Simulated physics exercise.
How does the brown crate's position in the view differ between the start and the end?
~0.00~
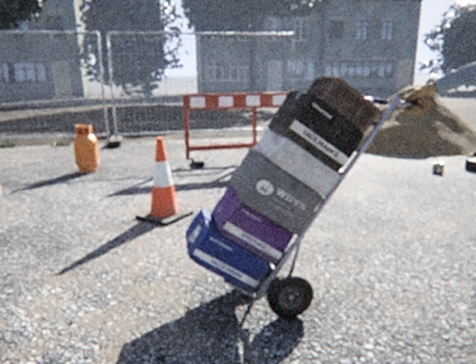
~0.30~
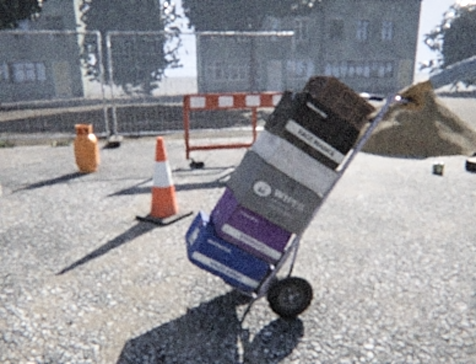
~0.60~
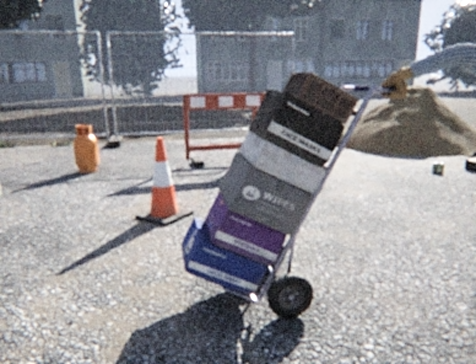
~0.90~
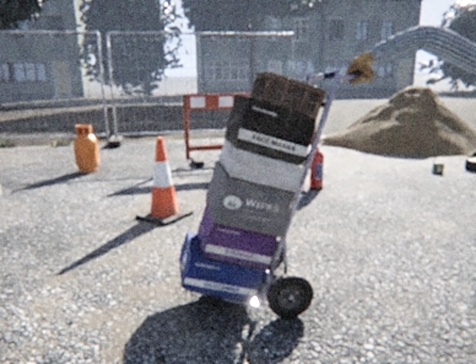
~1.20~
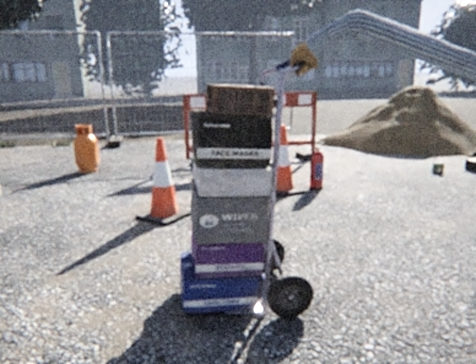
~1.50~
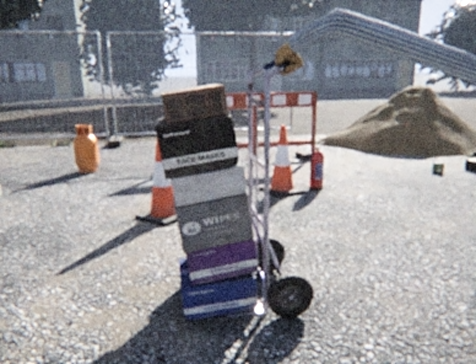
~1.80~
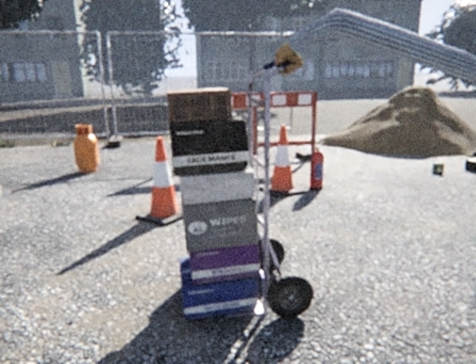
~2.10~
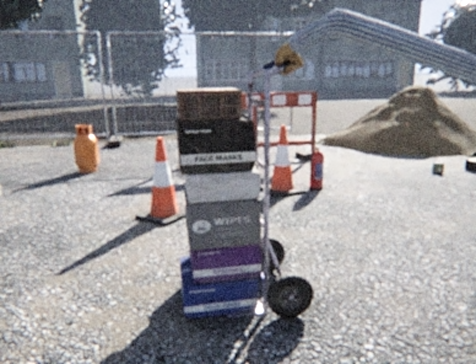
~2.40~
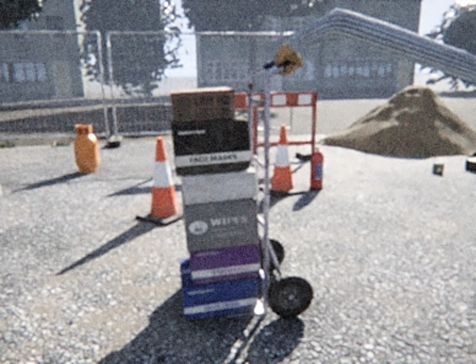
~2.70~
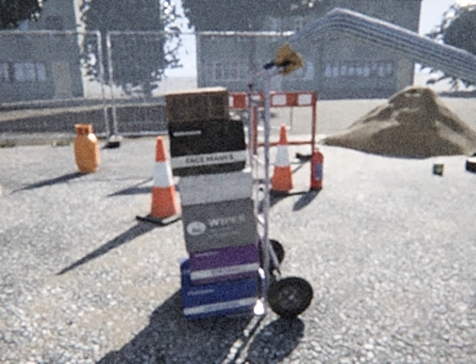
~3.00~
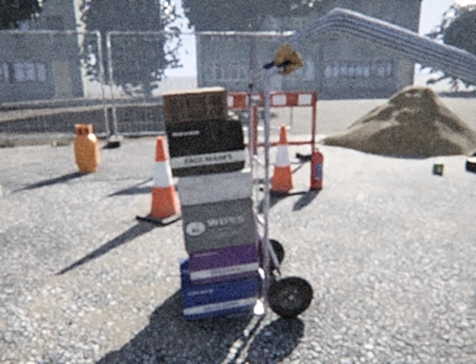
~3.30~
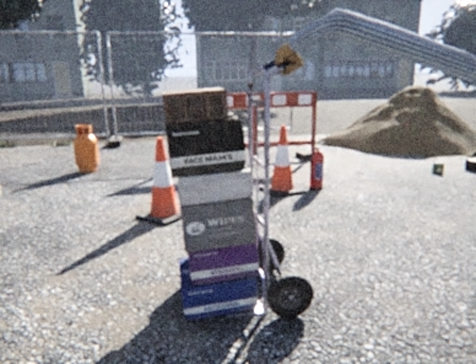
At the start the brown crate is at the upper end of the leaning stack, over toward the right near the sand pile. By the end it is well to the left at about the same height, on top of the upright stack and close to the left traffic cone.
A hand truck stacked with boxes leans back to the right on a gravelly yard, a long grey arm reaching to its handle. It starts to swing up slowly, then faster, carrying the brown crate on top and the black, white, grey, purple and blue boxes below it leftward. The truck comes upright and stops, and the upper boxes tilt a little further left. They rock back to the right, then settle with slight shifts. At the end the truck stands still beside the traffic cones, its whole stack still standing.
